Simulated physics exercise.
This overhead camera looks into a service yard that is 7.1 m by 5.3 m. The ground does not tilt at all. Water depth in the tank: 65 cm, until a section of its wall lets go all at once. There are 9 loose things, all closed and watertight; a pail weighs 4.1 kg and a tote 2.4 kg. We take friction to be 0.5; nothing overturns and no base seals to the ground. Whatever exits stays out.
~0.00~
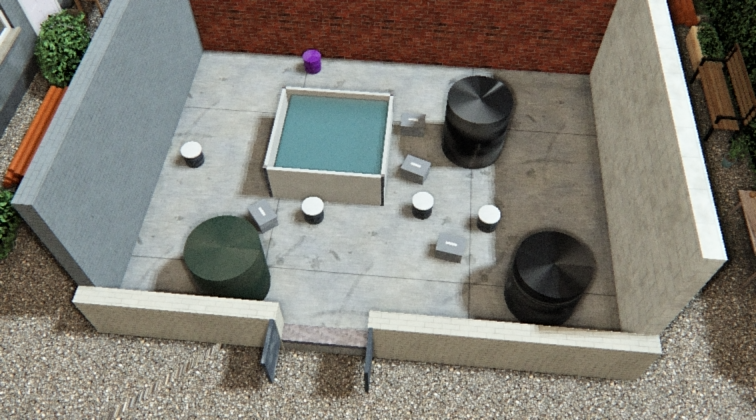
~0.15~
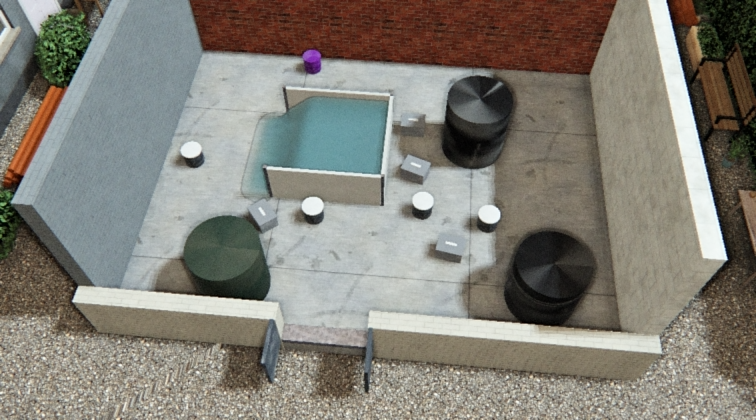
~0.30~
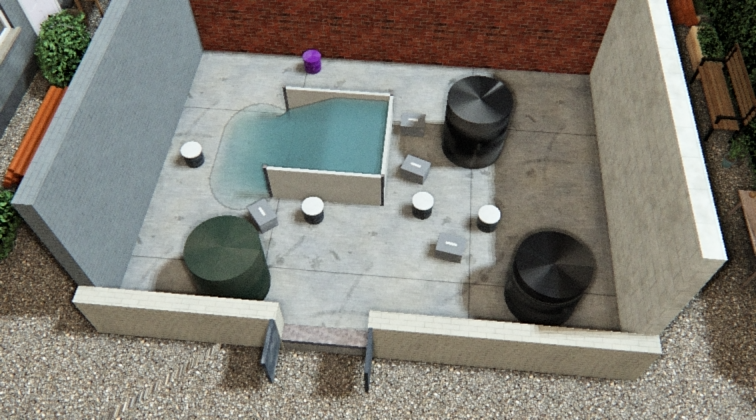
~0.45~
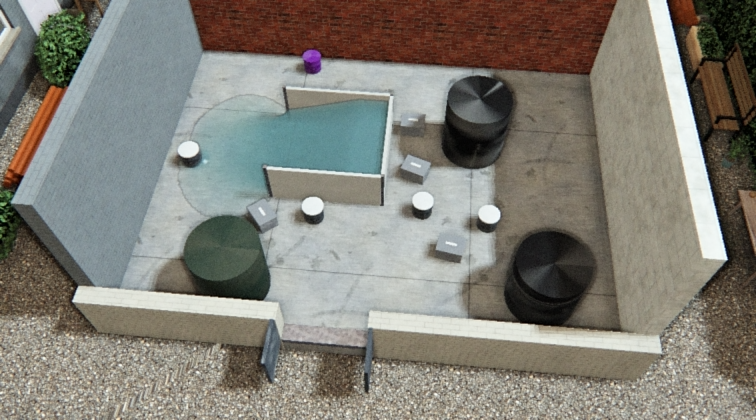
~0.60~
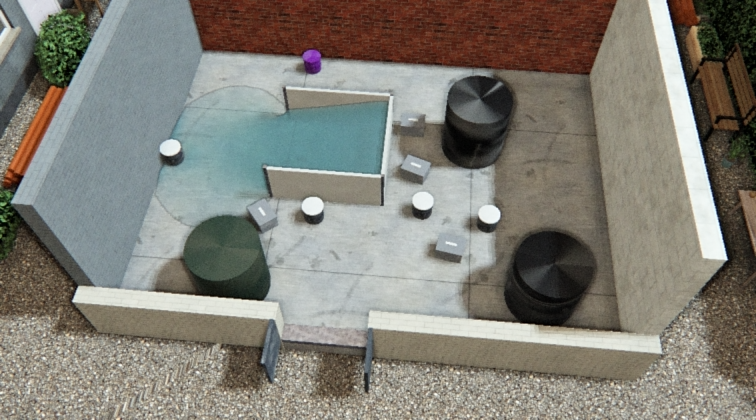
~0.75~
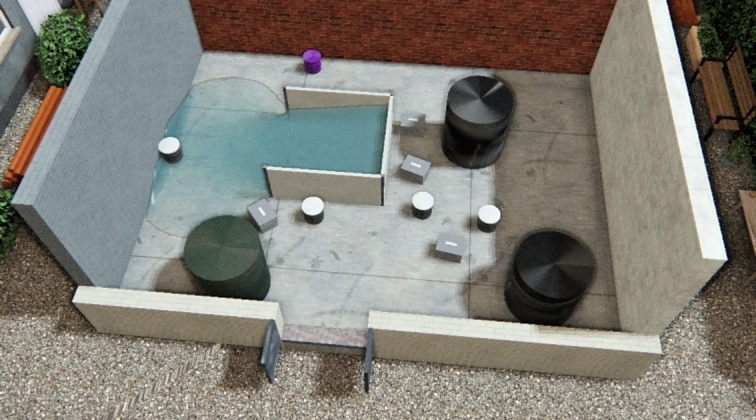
Teal water spreads from a pale-walled square tank across a flat concrete service yard, seen from a fixed overhead camera, with brick behind and gravel in front. A purple pail sits near the back wall, two black round objects stand at right, a dark green one at lower left, and small white-topped and grey items lie between. The tank's left side opens, water fans leftward to the grey wall, and one white-topped drum shifts slightly left.
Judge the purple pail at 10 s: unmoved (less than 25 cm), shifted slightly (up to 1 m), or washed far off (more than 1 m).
It ends up distant.
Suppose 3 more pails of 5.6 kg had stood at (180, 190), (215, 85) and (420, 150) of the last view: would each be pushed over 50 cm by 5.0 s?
Lab note - in order: Above threshold / above threshold / below threshold.
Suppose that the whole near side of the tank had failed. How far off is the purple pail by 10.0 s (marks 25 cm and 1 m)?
Result: Purple pail essentially stationary.
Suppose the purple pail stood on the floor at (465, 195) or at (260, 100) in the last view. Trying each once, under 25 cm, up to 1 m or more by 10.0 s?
Results, in order: Essentially stationary, then borne far off.
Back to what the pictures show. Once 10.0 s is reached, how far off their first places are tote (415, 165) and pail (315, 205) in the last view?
120 cm and 350 cm, respectively.
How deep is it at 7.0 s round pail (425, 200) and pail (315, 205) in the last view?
About 4 and 6 cm.
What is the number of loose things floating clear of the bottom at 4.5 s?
By my count, 2.
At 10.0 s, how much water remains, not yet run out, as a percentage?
I'd say some 98 percent hasn't gone yet.
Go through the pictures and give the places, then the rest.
The first picture shows the purple pail at (312, 56) rests on the ground; 2.6 m2 under water; 0 of 9 have shifted.
The second picture shows the purple pail at (312, 56), on the bottom; 3.5 m2 under water; 0 of 9 have shifted.
The third picture shows the purple pail at (312, 56) rests on the ground; water covers 4.7 m2; 0 of 9 have shifted.
The fourth picture shows the purple pail at (312, 56), on the bottom; water covers 6.0 m2; 0 of 9 have shifted.
The fifth picture shows the purple pail at (312, 56), on the bottom; water covers 7.4 m2; 1 of 9 have shifted.
The sixth picture shows the purple pail at (312, 56), on the bottom; 8.2 m2 under water; 1 of 9 have shifted.
After 2.0 s the purple pail is near (312, 56), 0.0 m from its start, aground; 0 of 9 are out; 1 afloat.
After 4.5 s the purple pail is near (526, 100), 3.8 m from its start, aground; 0 of 9 are out; 2 afloat.
After 7.0 s the purple pail is near (578, 135), 4.8 m from its start, afloat; 0 of 9 are out; 6 afloat.
After 10.0 s the purple pail is near (559, 215), 5.2 m from its start, afloat; 0 of 9 are out; 7 afloat.
